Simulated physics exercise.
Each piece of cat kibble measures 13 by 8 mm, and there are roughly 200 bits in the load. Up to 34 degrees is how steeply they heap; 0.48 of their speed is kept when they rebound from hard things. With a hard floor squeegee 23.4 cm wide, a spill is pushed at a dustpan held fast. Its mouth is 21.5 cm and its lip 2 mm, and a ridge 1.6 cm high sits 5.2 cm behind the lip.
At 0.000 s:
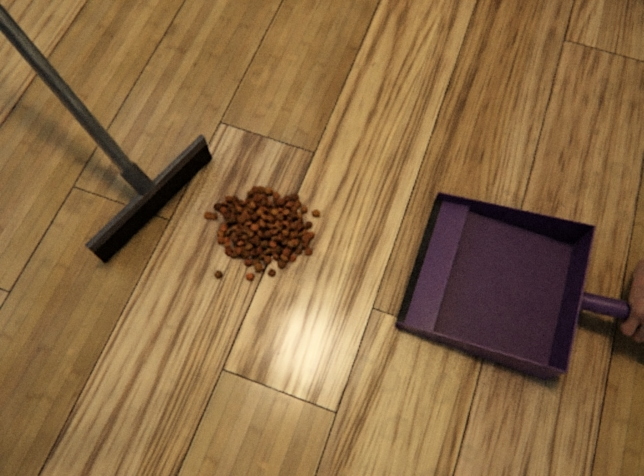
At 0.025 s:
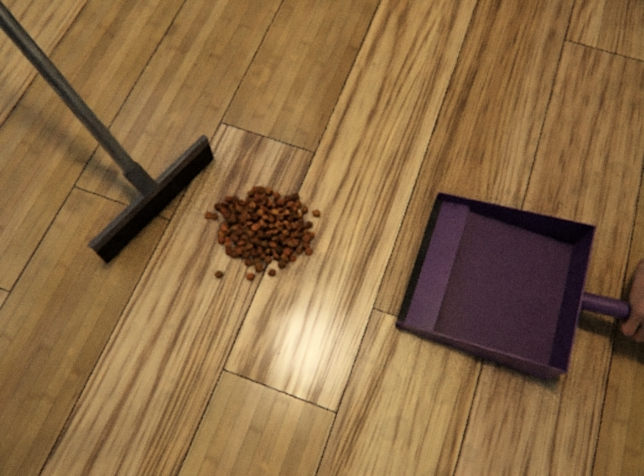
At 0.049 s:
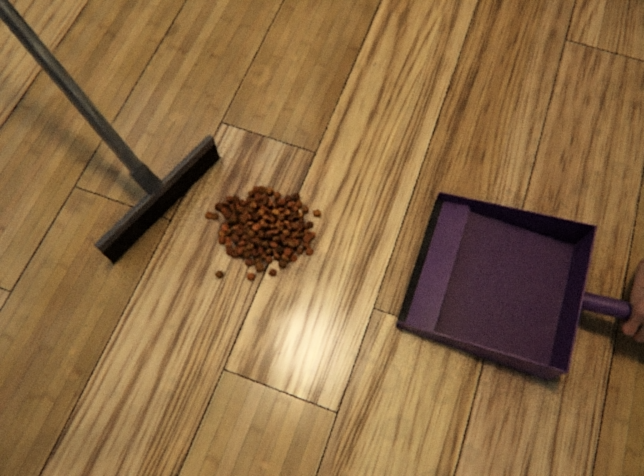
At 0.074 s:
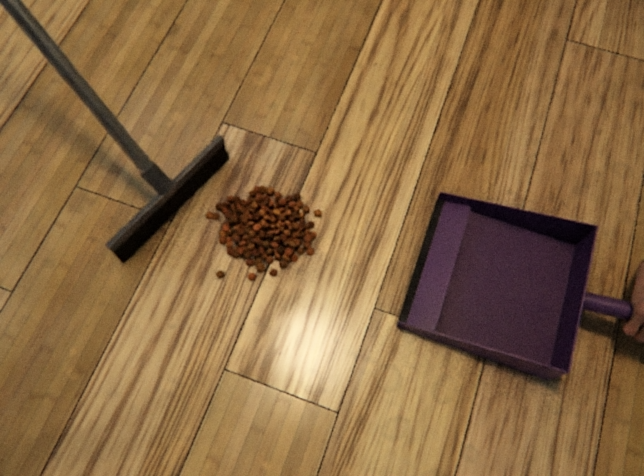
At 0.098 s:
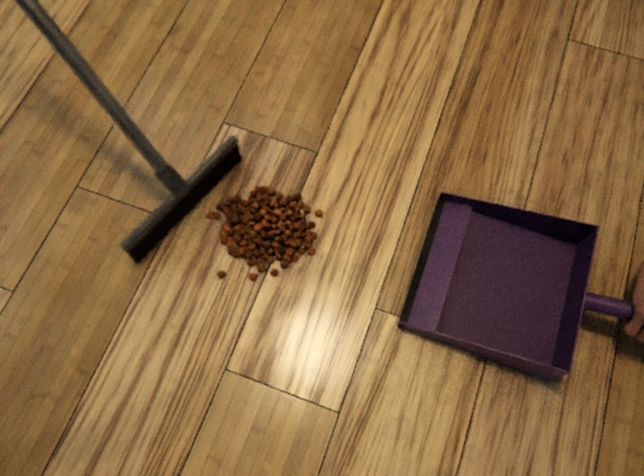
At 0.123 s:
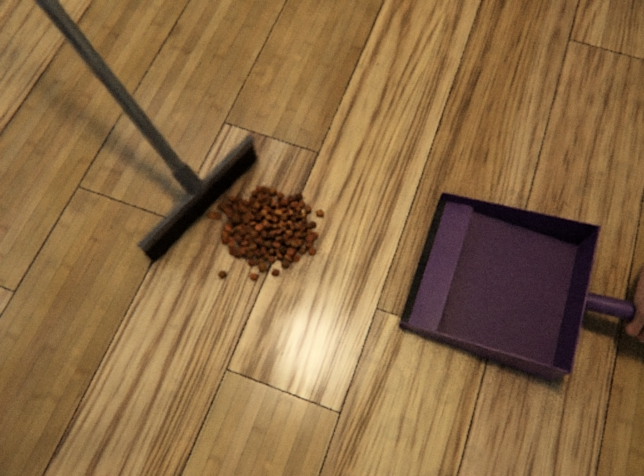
A black floor squeegee slides right across the wooden floor to the edge of the brown kibble.
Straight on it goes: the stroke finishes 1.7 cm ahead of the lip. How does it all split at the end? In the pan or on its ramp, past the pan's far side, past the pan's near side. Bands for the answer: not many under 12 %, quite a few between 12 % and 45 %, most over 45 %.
Pan: Not many; far side: Not many; near side: Quite a few.
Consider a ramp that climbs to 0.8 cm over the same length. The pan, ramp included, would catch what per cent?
Then around 5 percent, ramp counted.
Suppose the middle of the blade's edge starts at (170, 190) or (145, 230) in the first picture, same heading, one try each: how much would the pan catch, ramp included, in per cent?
Close to 5 in a hundred, then close to 5 in a hundred.
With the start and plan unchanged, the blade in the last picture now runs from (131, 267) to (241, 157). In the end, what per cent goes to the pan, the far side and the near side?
Pan 25 % / far 0 % / near 40 %.
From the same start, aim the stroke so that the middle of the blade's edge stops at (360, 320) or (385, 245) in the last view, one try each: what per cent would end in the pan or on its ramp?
About 25 and 15 per cent.
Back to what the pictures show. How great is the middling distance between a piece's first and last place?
I'd put it near 18 cm.
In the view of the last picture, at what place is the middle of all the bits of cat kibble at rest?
After settling, the middle sits near (383, 273).
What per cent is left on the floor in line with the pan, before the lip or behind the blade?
Close to 75 per cent of them end up there.
Then, at 0.29 s, middle of the blade 20 cm from the lip; 0 % over the lip, far side 0 %, near side 5 %.
After 0.41 s, middle of the blade 9 cm from the lip; 0 % over the lip, far side 0 %, near side 15 %.
After 0.65 s, middle of the blade 5 cm from the lip; 5 % over the lip, far side 0 %, near side 20 %.
At rest (1.2 s), pan 5 %, far side 0 %, near side 20 %, in front of the lip or behind the blade 75 %.
